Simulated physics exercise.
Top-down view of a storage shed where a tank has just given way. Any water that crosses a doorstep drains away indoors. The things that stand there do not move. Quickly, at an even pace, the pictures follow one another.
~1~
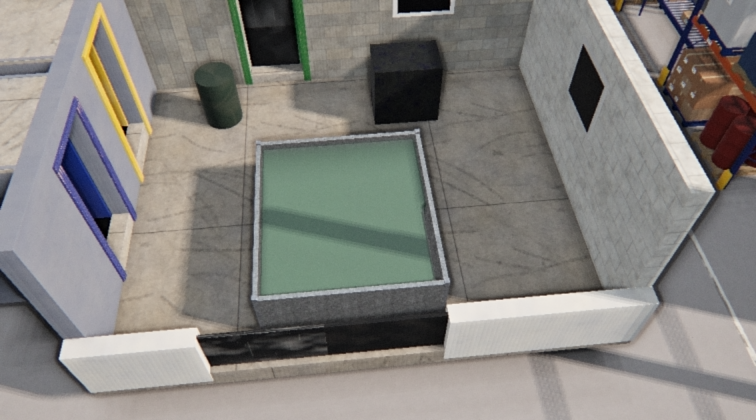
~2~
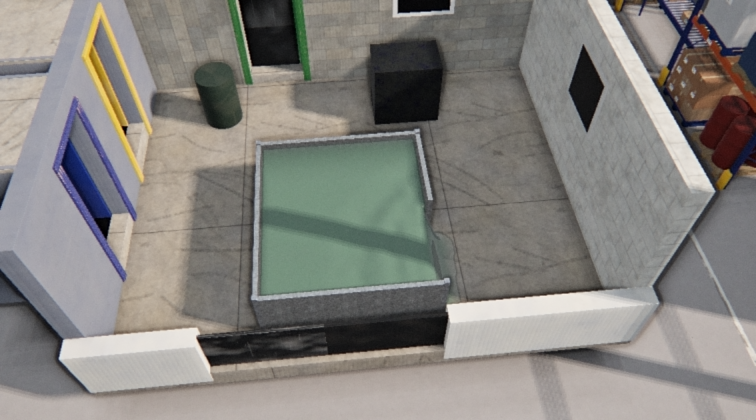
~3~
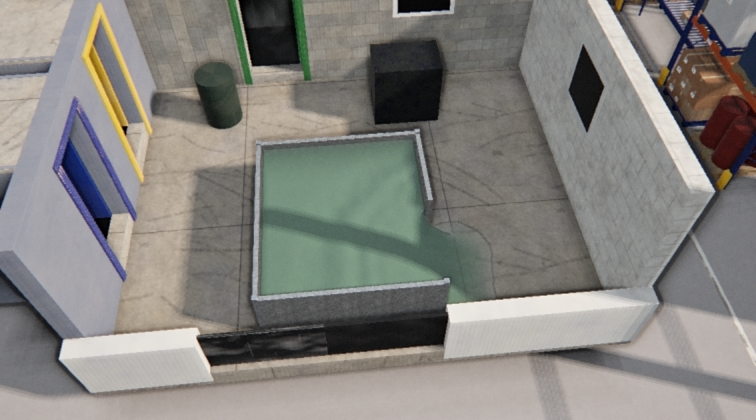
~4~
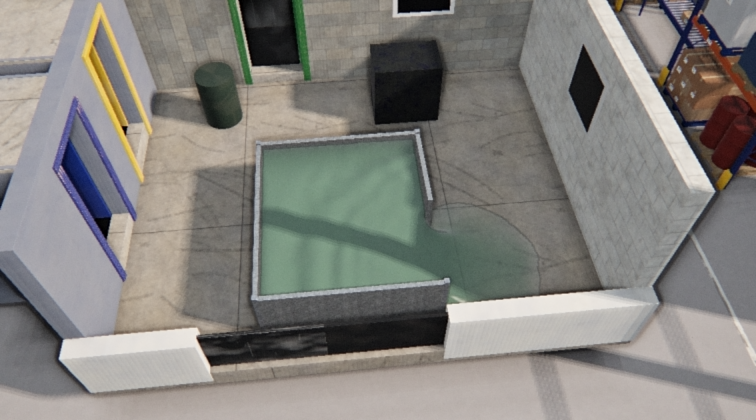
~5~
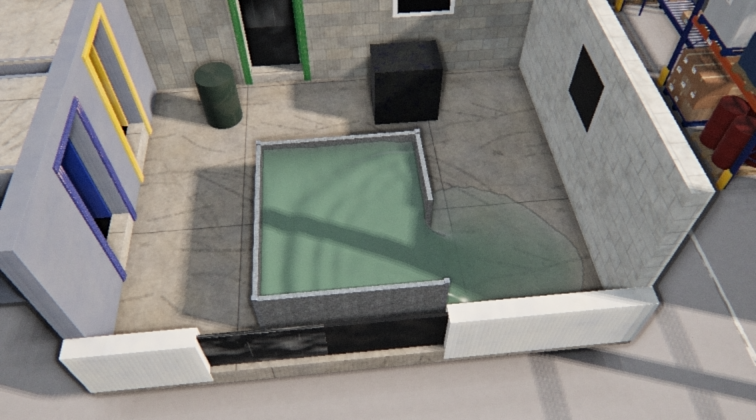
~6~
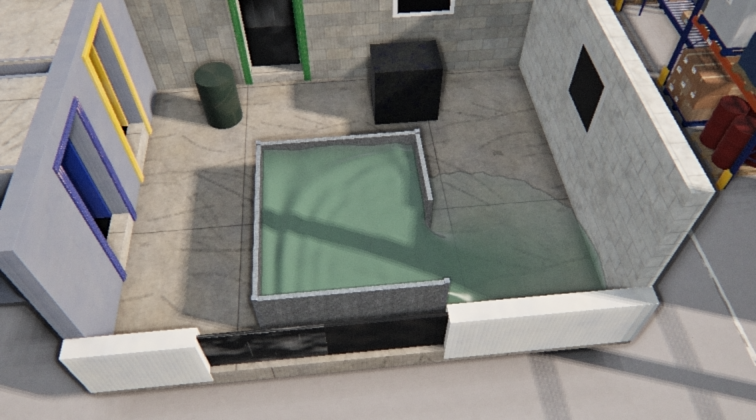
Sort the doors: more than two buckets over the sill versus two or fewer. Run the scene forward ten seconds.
Sorted by door: Blue door - two or fewer; green door - two or fewer; yellow door - two or fewer.
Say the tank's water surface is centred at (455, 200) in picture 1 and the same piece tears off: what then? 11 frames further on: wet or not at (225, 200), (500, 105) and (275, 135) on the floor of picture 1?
So, in the order given, I'd say unaffected, soaked through, unaffected.
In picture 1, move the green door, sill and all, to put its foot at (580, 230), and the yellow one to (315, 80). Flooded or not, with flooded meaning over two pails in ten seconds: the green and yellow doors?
I'd say the green door beats the mark and the yellow door remains short of it.
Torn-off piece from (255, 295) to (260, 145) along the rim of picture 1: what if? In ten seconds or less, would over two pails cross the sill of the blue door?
Note: Blue door crosses the line.
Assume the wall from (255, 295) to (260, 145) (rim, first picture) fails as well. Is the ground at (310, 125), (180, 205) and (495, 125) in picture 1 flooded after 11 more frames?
In turn: Untouched, swamped, untouched.
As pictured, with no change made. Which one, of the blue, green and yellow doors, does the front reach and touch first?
The one in green.
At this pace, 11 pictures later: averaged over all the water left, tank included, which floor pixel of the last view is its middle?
The centre of mass sits at about (421, 242).
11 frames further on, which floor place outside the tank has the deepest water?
It should be deepest at about (603, 305).
A moment on, water covers 20 % of the floor; the blue door not reached, the green door not reached, the yellow door not reached.
Next, water covers 30 % of the floor; the blue door not reached, the green door not reached, the yellow door not reached.
Then, water covers 55 % of the floor; the blue door not reached, the green door wet at the sill, nothing in, the yellow door not reached.
Later, water covers 90 % of the floor; the blue door wet at the sill, nothing in, the green door wet at the sill, nothing in, the yellow door wet at the sill, nothing in.
In the end, water covers 100 % of the floor; the blue door wet at the sill, nothing in, the green door wet at the sill, nothing in, the yellow door wet at the sill, nothing in.
